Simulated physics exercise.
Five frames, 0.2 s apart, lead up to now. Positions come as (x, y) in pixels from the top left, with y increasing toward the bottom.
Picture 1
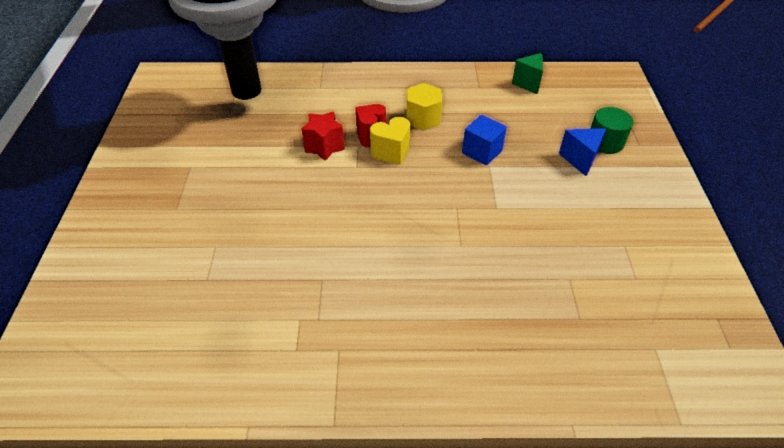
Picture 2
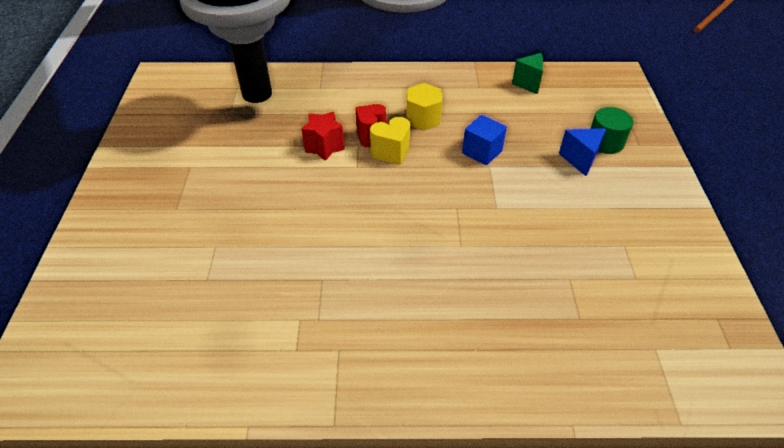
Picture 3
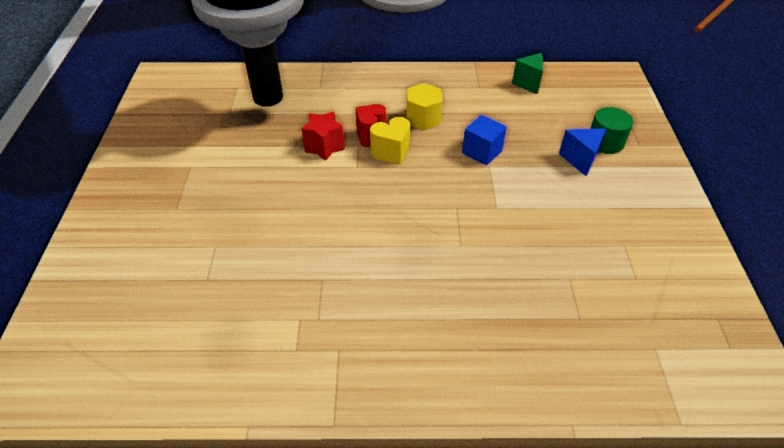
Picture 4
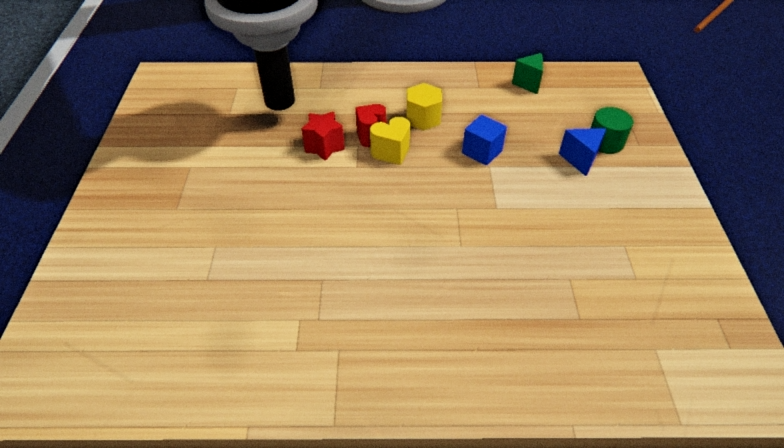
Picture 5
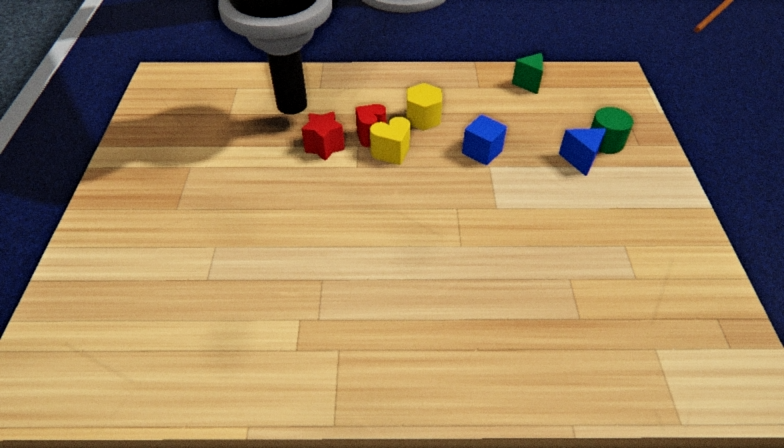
On a wooden tabletop, a black cylindrical tool moves slowly right toward a red star block while the colourful blocks stay still.
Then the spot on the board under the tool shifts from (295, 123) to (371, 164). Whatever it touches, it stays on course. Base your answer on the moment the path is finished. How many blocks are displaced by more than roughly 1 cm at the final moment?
Blocks moved: Two.
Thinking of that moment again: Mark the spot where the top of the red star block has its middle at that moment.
Close to (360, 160).
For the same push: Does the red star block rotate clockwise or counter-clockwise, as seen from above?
Looking down, my answer is that the red star block rotates clockwise.
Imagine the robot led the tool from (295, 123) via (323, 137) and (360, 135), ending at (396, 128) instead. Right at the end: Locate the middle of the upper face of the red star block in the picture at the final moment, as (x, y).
I'd expect the centre of its top face to be at (347, 137).
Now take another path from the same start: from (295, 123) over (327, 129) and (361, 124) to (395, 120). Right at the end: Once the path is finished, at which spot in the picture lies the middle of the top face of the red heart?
Its top centre is at about (404, 112).
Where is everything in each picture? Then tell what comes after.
The first frame shows tool tip (247, 91); block tops, red star block (322, 123); red heart (370, 112); yellow heart (392, 128).
The second frame shows tool (257, 95); blocks unchanged.
The third frame shows tool (268, 98); blocks unchanged.
The fourth frame shows tool (280, 102); blocks unchanged.
The fifth frame shows tool (292, 106); red star block (322, 123); red heart (370, 112); yellow heart (392, 128).
The first path, step by step. One third of the way, tool (318, 119); red star block (335, 132).
Two thirds of the way, tool (344, 132); red star block (351, 149), turned 40° clockwise.
At the end, tool (371, 146); red star block (360, 160), turned 95° clockwise; red heart in place; yellow heart (406, 130), turned 30° anticlockwise.
